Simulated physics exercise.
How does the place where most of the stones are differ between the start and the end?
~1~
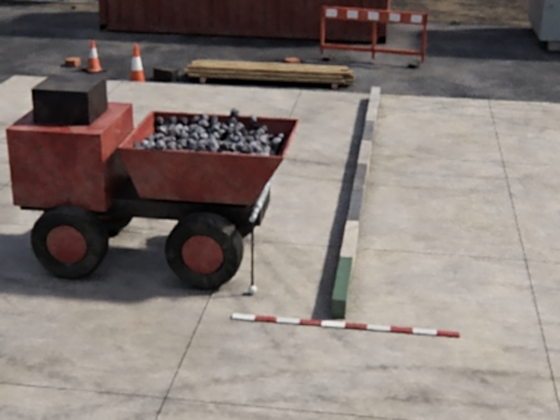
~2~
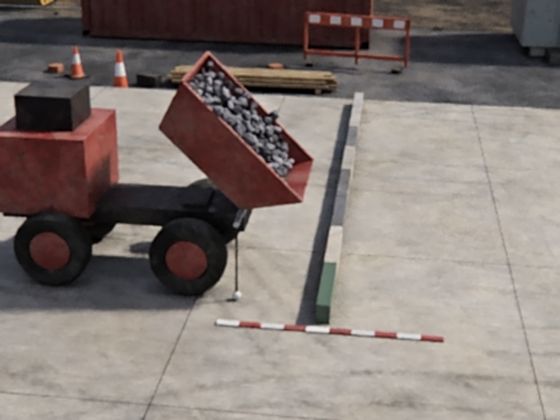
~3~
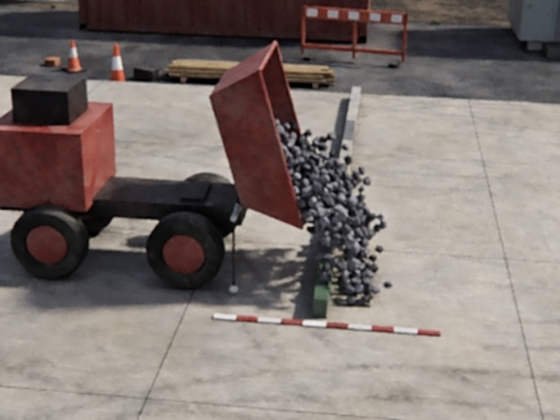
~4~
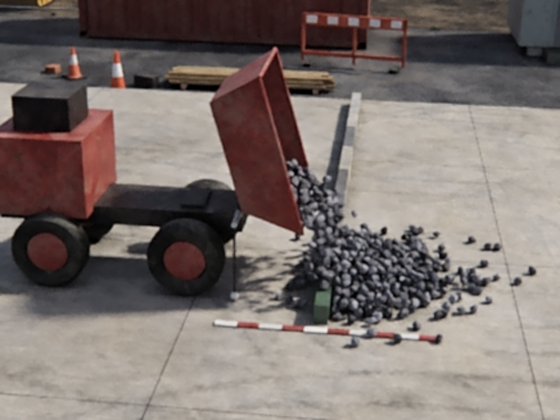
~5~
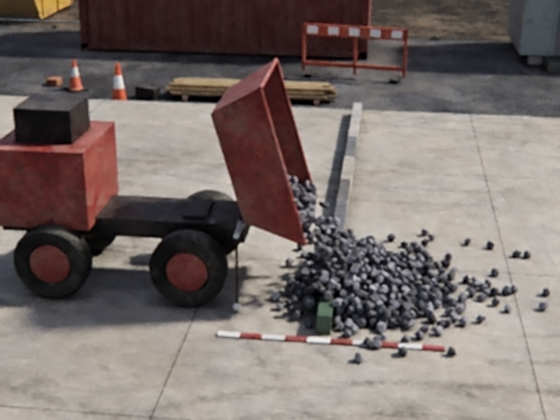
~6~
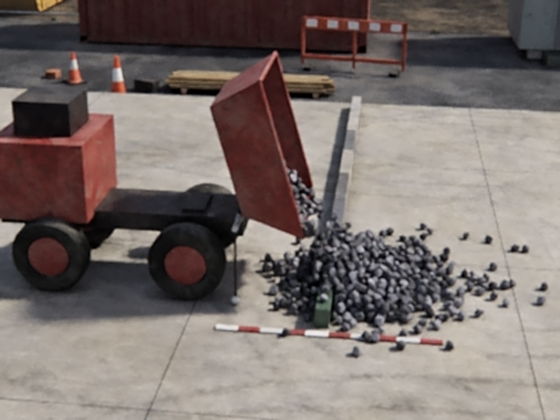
At the start the stones all sit in the dumper's skip, while at the end most of them lie lower and farther right, in a heap on the ground around the kerb's near end and mostly beyond it.
At first, a small red dumper stands on a concrete yard, its skip level and full of grey stones, with a long low kerb and a red-and-white striped staff on the ground to its right. The skip tilts up toward the right while the stones stay inside. It tips more steeply, and the stones pour out over the end of the kerb. They spread into a wide heap, and a few roll farther right. At the end, the skip stays steeply raised with some stones still in its lower end, while most lie beyond the kerb and a smaller share on the near side.
